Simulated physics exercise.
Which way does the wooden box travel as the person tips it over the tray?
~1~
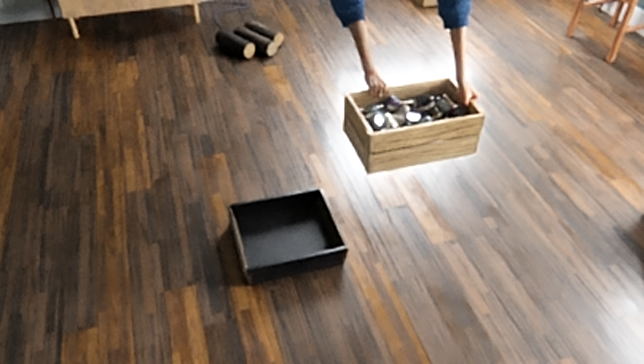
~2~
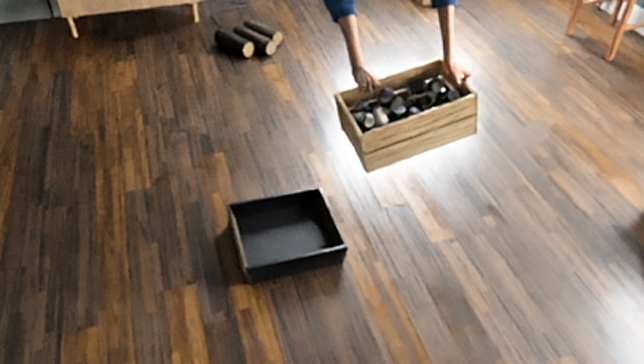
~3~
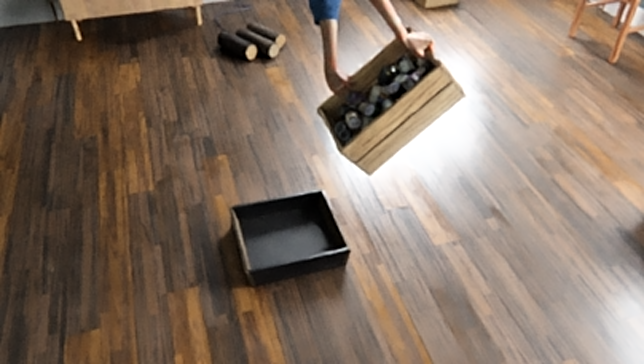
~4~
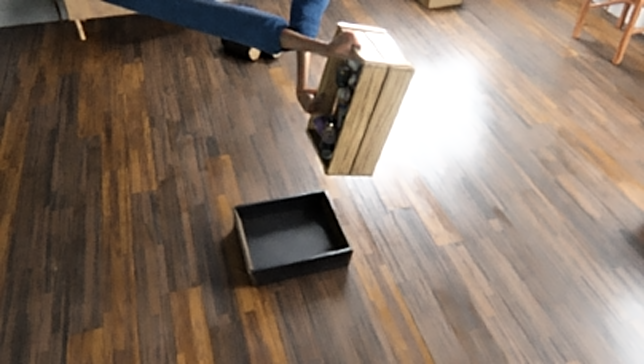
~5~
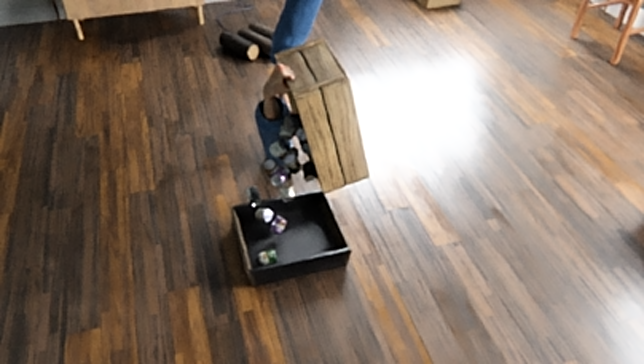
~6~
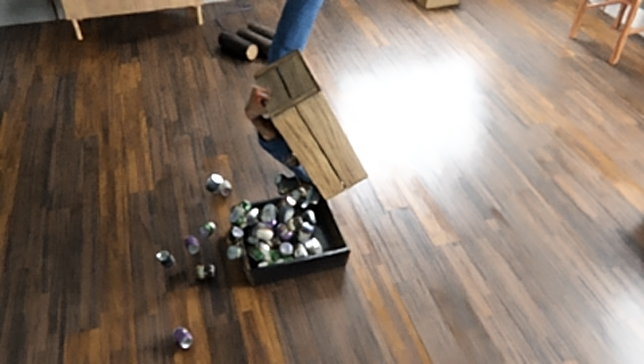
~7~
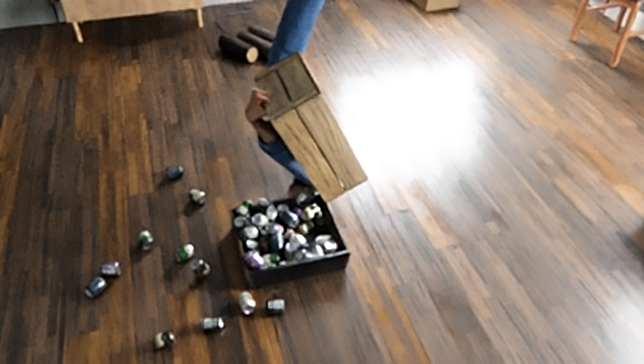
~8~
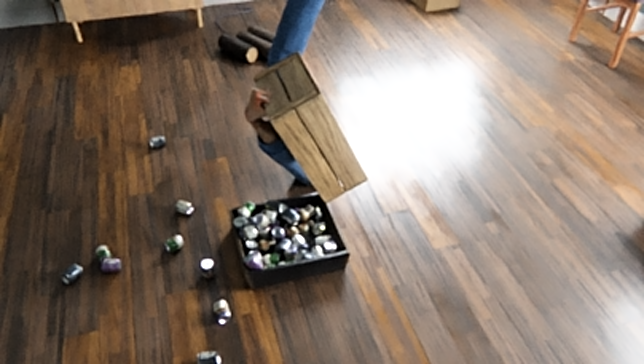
The wooden box moves to the left as it is tipped.
